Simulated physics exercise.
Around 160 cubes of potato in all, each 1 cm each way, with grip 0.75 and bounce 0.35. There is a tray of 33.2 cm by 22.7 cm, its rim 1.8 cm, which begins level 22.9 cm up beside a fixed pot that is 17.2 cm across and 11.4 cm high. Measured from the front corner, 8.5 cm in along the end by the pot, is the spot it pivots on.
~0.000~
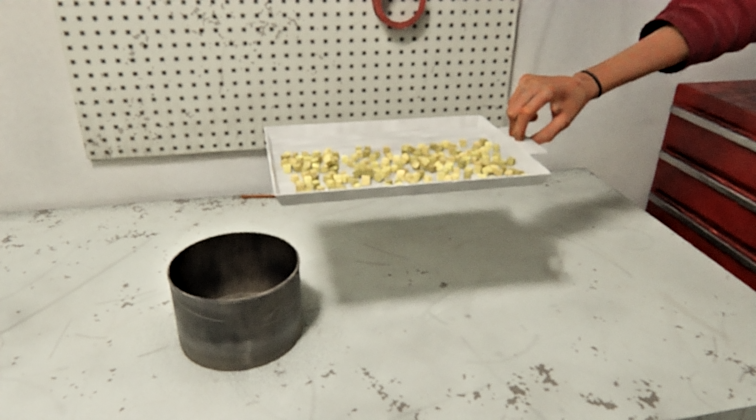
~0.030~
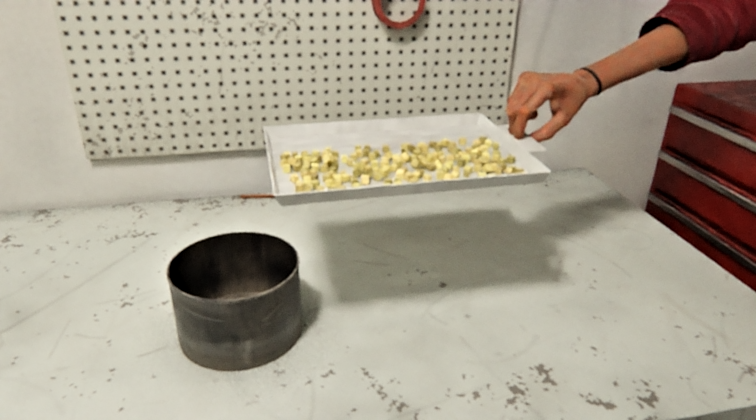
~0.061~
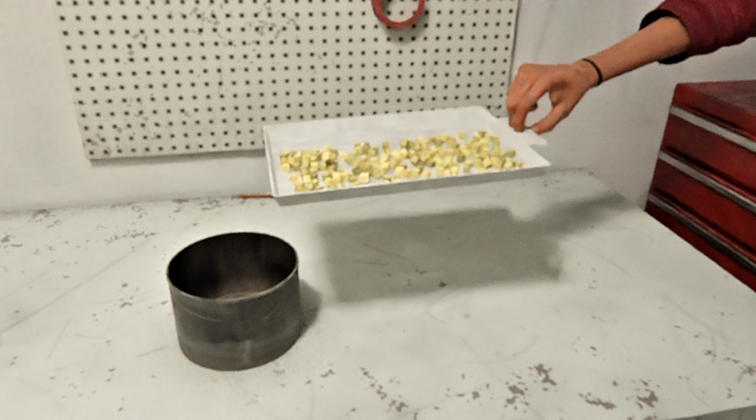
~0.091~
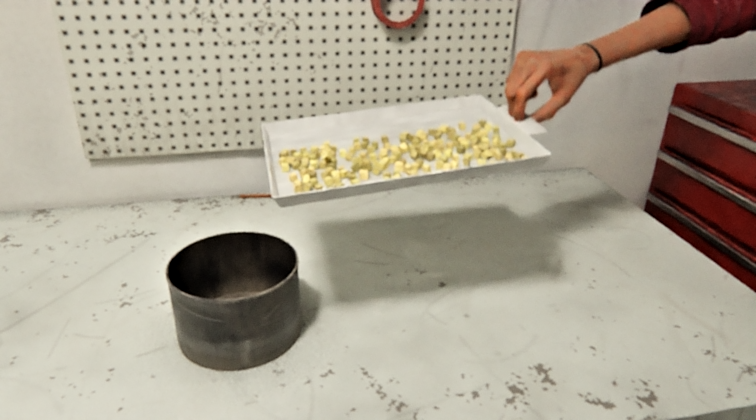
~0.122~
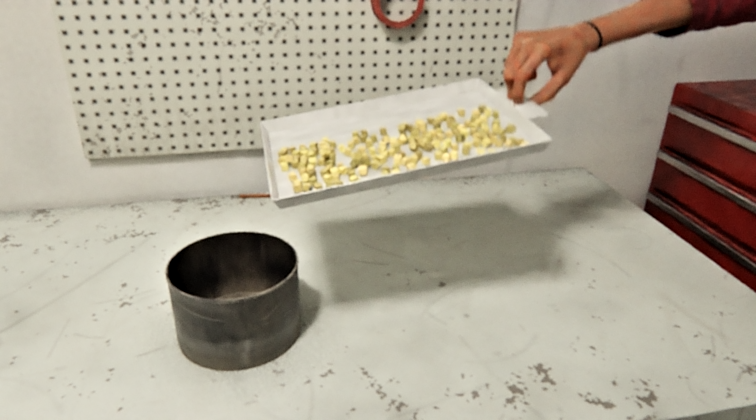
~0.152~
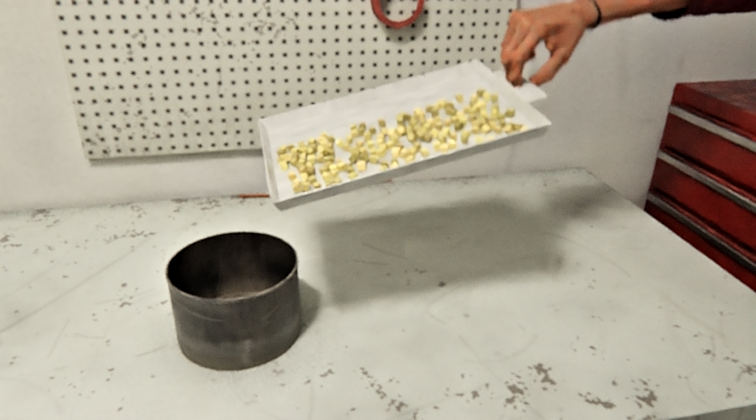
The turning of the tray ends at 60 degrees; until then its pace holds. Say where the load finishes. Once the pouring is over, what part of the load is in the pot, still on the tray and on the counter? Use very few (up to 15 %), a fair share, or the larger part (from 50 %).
Pot: A fair share, tray: A fair share, counter: A fair share.
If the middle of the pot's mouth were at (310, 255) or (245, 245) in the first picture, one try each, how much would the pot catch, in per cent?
In order, about 0 and about 10 per cent.
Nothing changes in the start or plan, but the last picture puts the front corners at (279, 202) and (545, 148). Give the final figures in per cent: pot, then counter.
Pot: 10, counter: 55.
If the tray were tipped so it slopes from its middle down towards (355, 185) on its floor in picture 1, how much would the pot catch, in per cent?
About 10 per cent.
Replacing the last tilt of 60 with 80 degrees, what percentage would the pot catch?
I'd put it at close to 45 per cent.
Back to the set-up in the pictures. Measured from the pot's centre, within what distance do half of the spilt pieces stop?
Close to 24 cm, give or take.
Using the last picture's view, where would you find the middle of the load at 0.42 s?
Load centre: About (343, 101) px.
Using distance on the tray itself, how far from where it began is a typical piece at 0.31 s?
Roughly 0 cm.
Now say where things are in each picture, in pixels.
The first picture shows tray tilt 0 degrees, front corners at (281, 192) and (544, 171); middle of the pieces at (399, 165); pot at (235, 263).
The second picture shows tray tilt 1 degrees, front corners at (280, 192) and (544, 169); middle of the pieces at (398, 164).
The third picture shows tray tilt 2 degrees, front corners at (279, 193) and (544, 163); middle of the pieces at (398, 161).
The fourth picture shows tray tilt 5 degrees, front corners at (278, 194) and (544, 153), lowest corner left front; middle of the pieces at (397, 156).
The fifth picture shows tray tilt 10 degrees, front corners at (277, 196) and (544, 138), lowest corner left front; middle of the pieces at (396, 148).
The sixth picture shows tray tilt 14 degrees, front corners at (277, 198) and (543, 122), lowest corner left front; middle of the pieces at (394, 140); pot at (233, 262). Its pace works out near 155 degrees a second.
After 0.31 s, tilt 38 degrees; the tray holds 100 %, the pot 0 %.
After 0.42 s, tilt 55 degrees; the tray holds 100 %, the pot 0 %.
Then, at 0.66 s, tilt 60 degrees; the tray holds 65 %, the pot 0 %.
By 2.4 s all is still; pot 35 %, tray 30 %, counter 40 %.
